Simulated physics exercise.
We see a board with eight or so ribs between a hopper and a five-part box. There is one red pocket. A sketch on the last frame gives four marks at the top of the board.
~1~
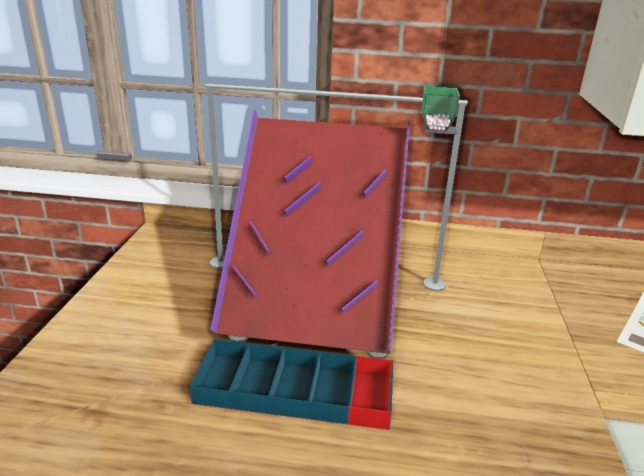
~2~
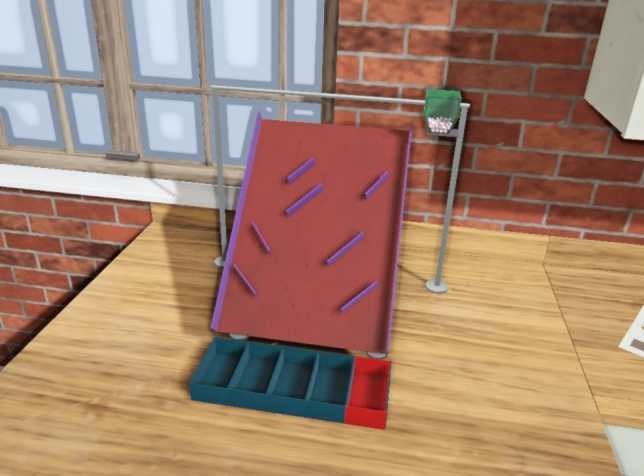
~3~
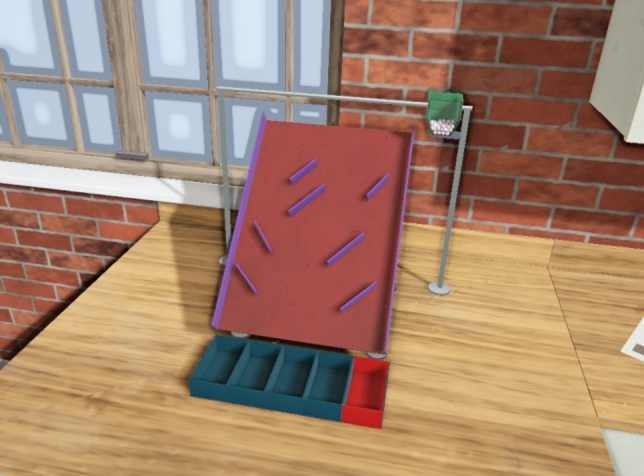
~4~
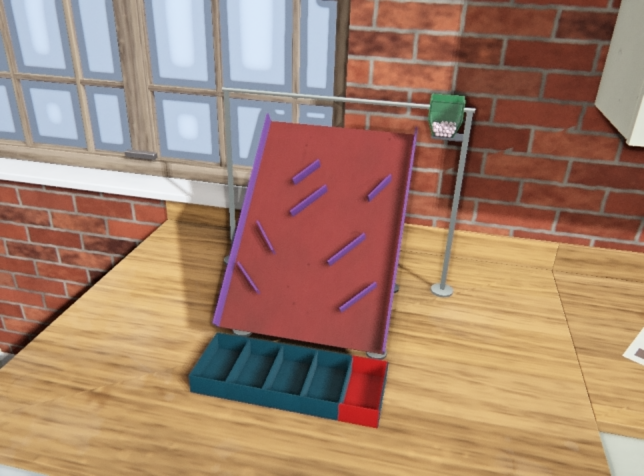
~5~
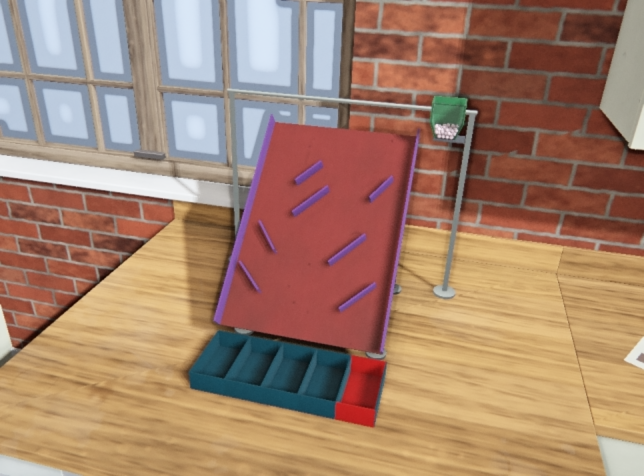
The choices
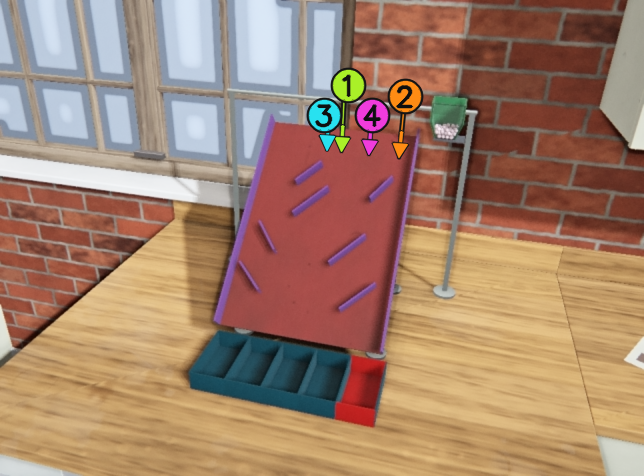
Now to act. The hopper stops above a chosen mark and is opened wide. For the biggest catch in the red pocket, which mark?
I would pick mark 2.
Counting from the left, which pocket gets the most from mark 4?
The second.
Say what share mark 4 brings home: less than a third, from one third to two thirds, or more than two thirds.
It is less than a third.
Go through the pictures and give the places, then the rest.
The first frame shows hopper (438, 120), sugar pearls, door shut.
The second frame shows ribs (287, 178) to (313, 158), (365, 194) to (387, 172), (287, 211) to (322, 184).
The third frame shows ribs (255, 221) to (271, 250), (328, 262) to (364, 233), (236, 263) to (256, 292).
The fourth frame shows ribs (340, 309) to (376, 282).
The fifth frame shows red pocket (355, 414), number 5 of 5 from the left.
On the marked copy, mark 1 meets the board at (341, 146); mark 2 meets the board at (399, 152); mark 3 meets the board at (327, 145); mark 4 meets the board at (369, 149).
For mark 1, not one piece in the red pocket, the larger part in other pockets, roughly a quarter outside the box.
For mark 2, roughly a third in the red pocket, roughly half in other pockets, roughly a quarter outside the box.
For mark 3, just a few in the red pocket, the larger part in other pockets, roughly a quarter outside the box.
For mark 4, not one piece in the red pocket, roughly two thirds in other pockets, roughly a quarter outside the box.
